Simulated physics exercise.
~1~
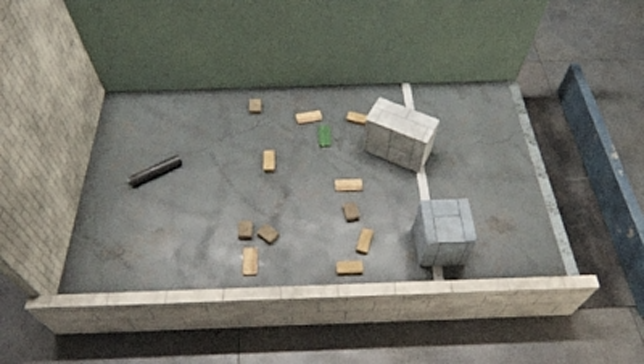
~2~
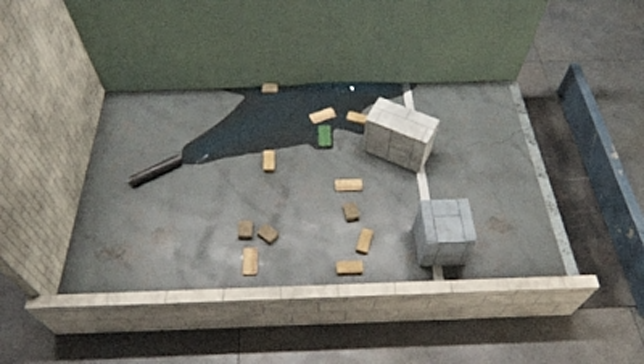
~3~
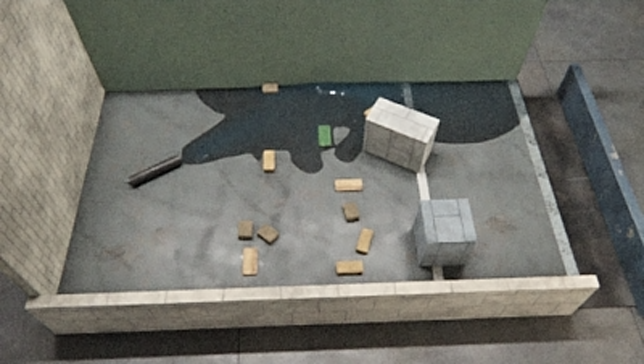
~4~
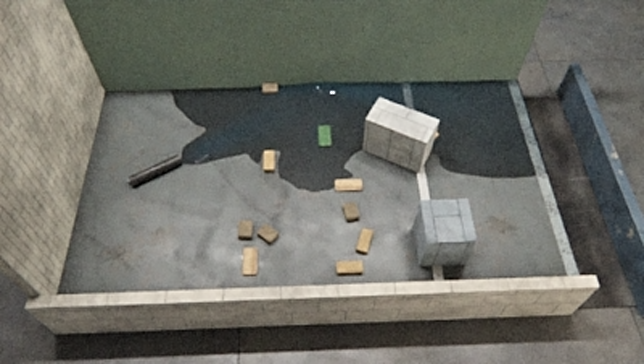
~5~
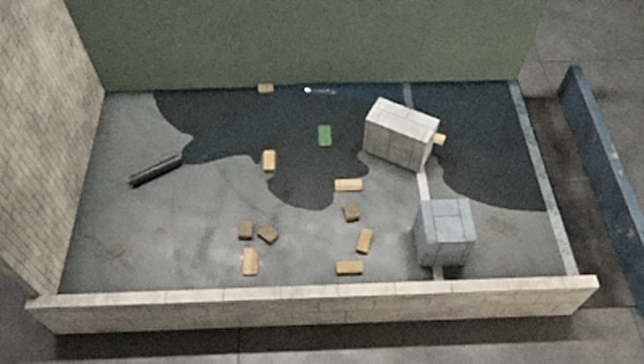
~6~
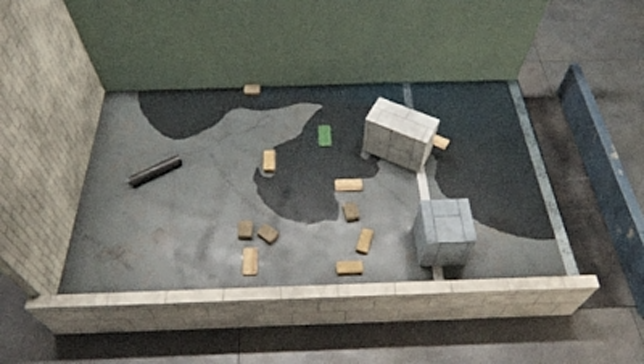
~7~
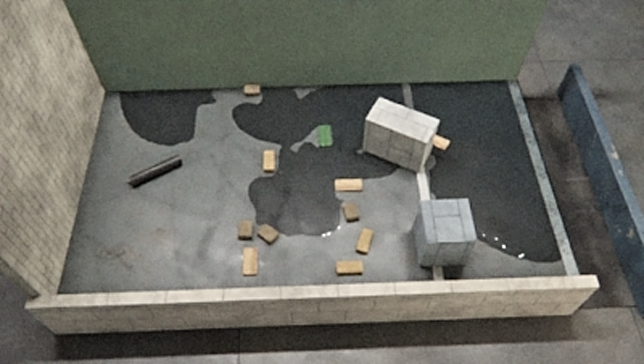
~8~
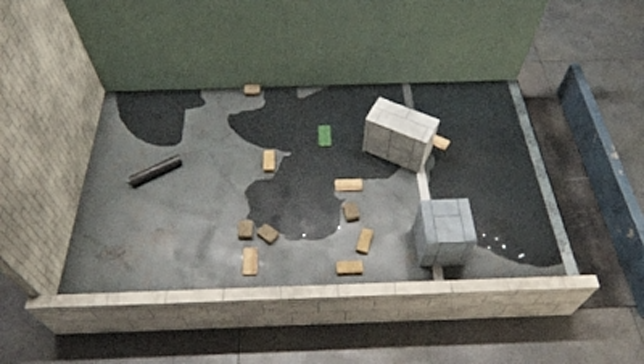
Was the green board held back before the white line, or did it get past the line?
The green board was held back and stayed on the near side of the white line, left of the pale block.
